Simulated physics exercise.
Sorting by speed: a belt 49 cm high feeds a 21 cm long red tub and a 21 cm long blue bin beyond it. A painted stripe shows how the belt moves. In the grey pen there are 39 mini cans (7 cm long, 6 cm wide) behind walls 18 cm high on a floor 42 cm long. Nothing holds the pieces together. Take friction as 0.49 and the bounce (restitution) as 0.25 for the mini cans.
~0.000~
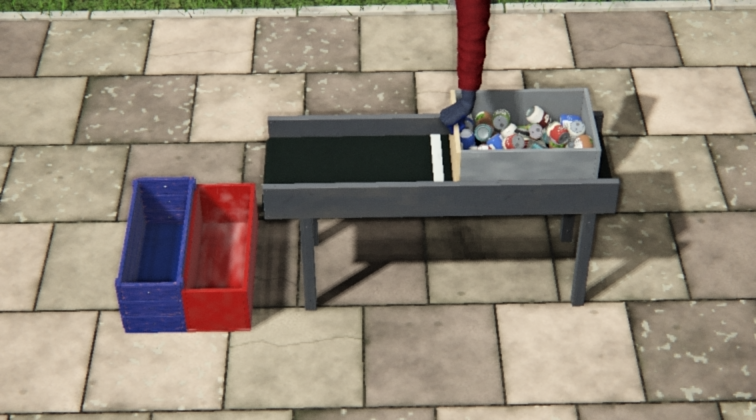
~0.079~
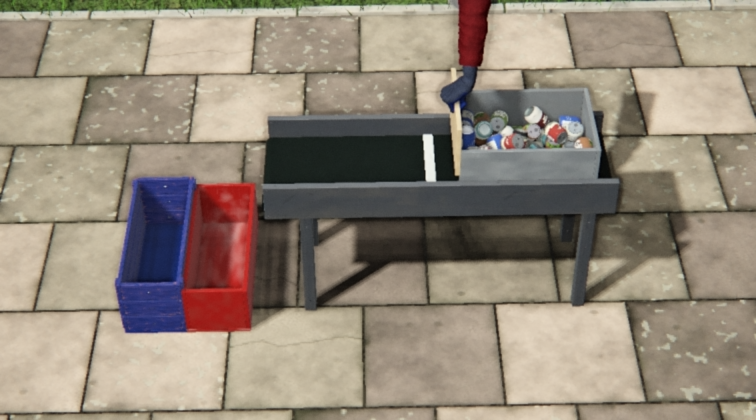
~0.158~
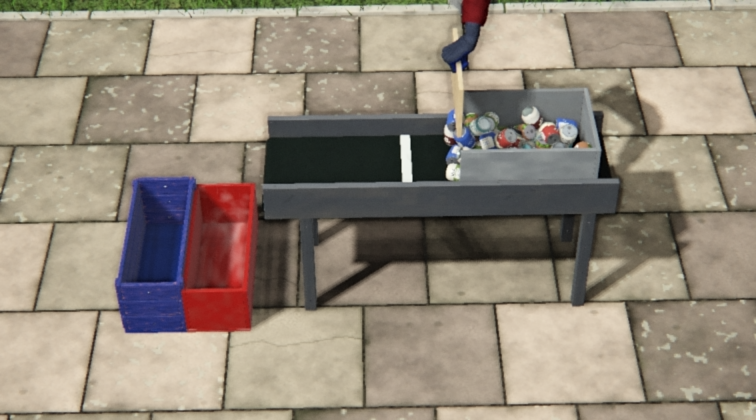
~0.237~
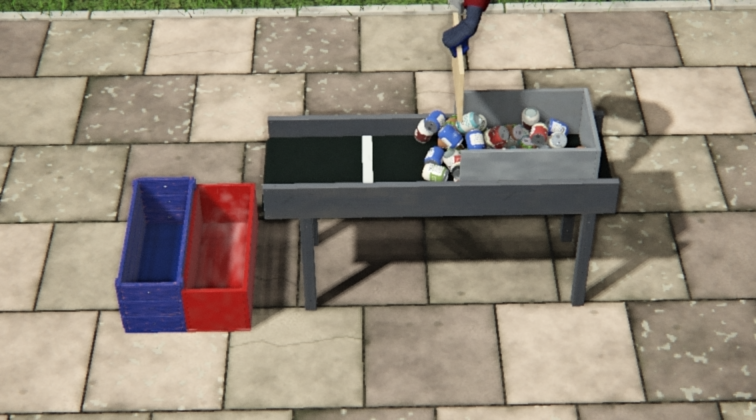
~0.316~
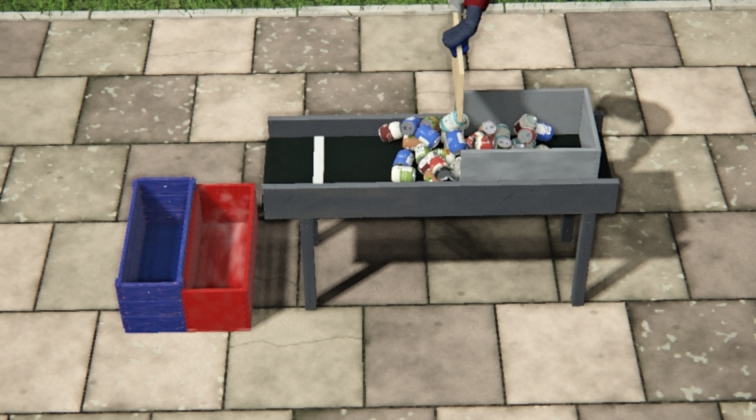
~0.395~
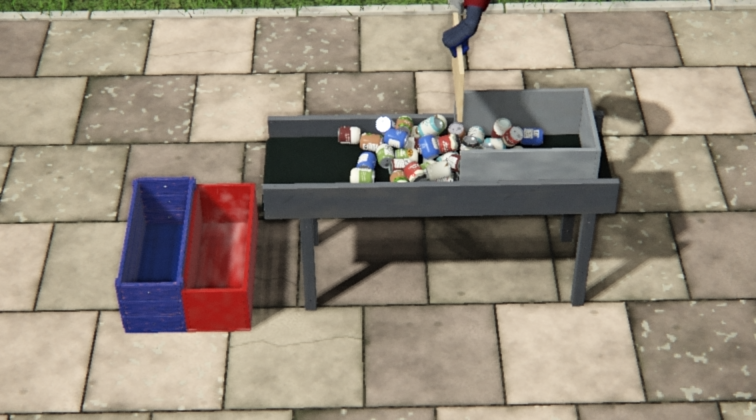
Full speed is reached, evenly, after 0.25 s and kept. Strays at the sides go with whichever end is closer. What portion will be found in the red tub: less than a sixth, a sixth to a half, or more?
Expect less than a sixth of the load in the red tub.
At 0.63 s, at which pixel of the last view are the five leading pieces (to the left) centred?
At about (225, 162).
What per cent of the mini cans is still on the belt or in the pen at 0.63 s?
Roughly 80 per cent.
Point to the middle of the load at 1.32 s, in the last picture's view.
Near (62, 270).
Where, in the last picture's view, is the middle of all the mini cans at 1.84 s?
Near (24, 269).
After 0.63 s, 2 still in the grey pen, 30 on the belt and 7 in the air.
After 0.92 s, 3 in the blue bin, 4 on the belt, 1 on the ground beyond the blue bin and 31 in the air.
After 1.32 s, 15 in the blue bin, 1 on the belt, 22 on the ground beyond the blue bin and 1 in the air.
When it is over (at 1.84 s), 1 in the red tub, 15 in the blue bin and 23 on the ground beyond the blue bin. Asked share, 1 of 39, 3 per cent.
